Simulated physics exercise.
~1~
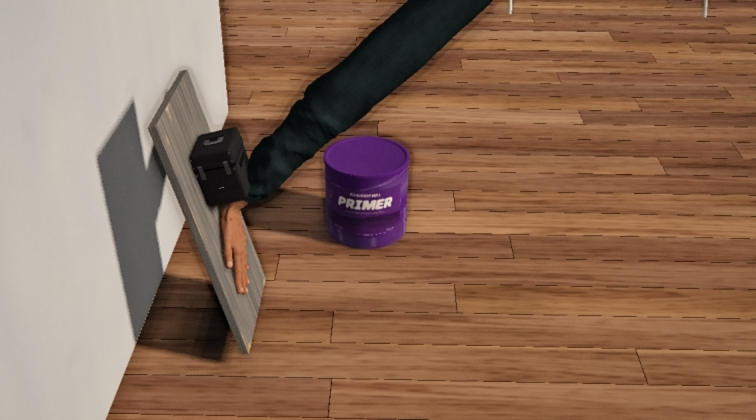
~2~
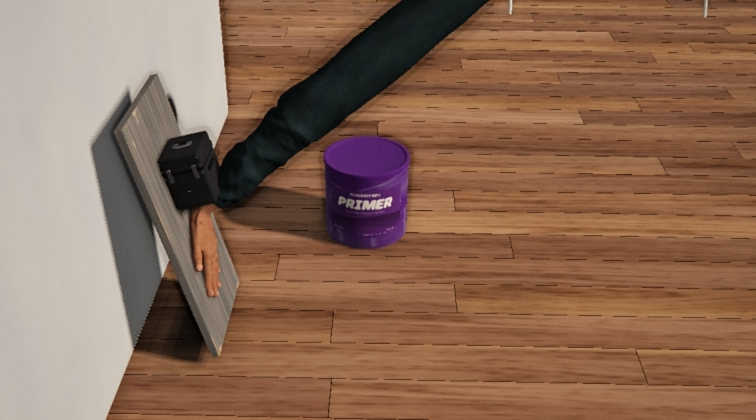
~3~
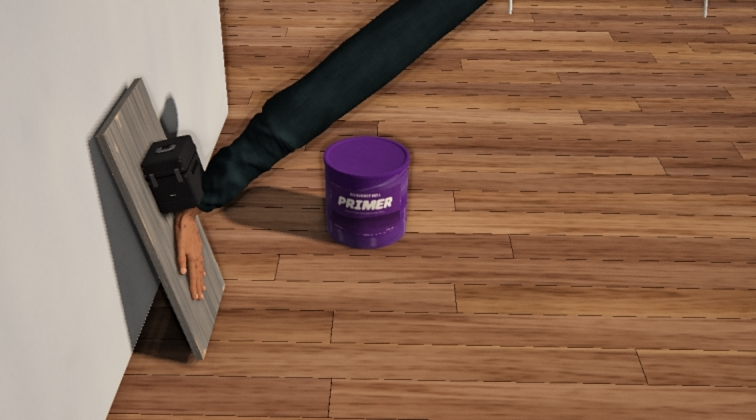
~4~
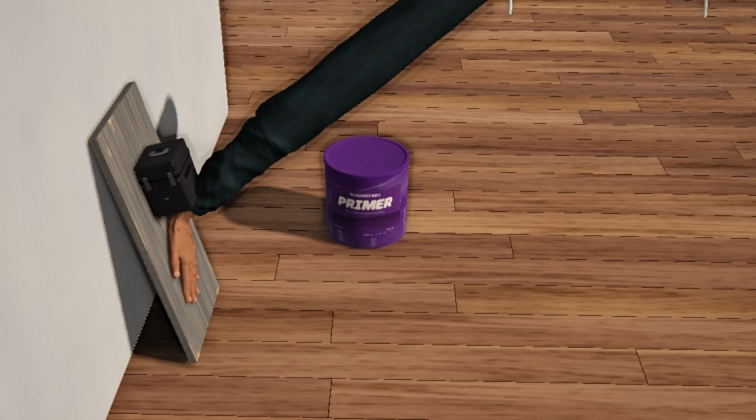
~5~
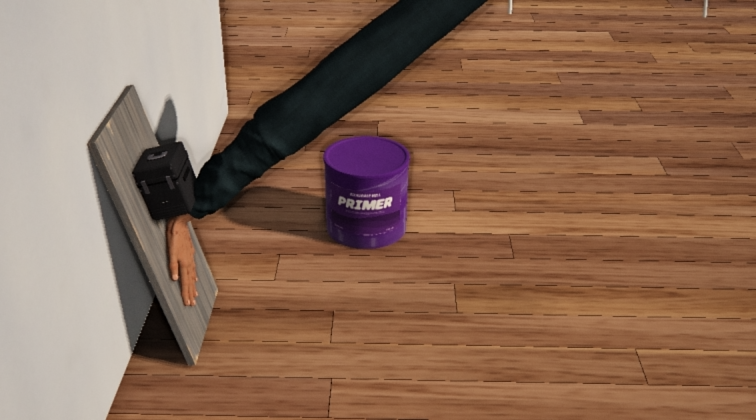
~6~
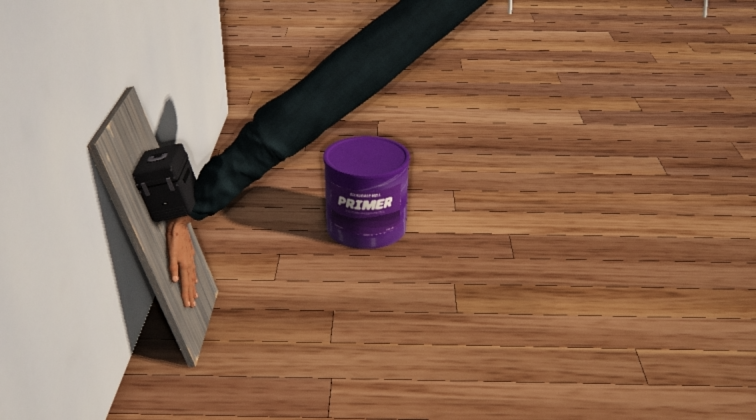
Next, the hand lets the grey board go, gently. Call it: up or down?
Up.
Then, 0.30 s on from there, no change.
Then, 0.80 s on from there, grey board resting near (161, 229).
In the end, both unmoved. At the end, from the last picture's camera, grey board near (161, 229). The board remains leaning.
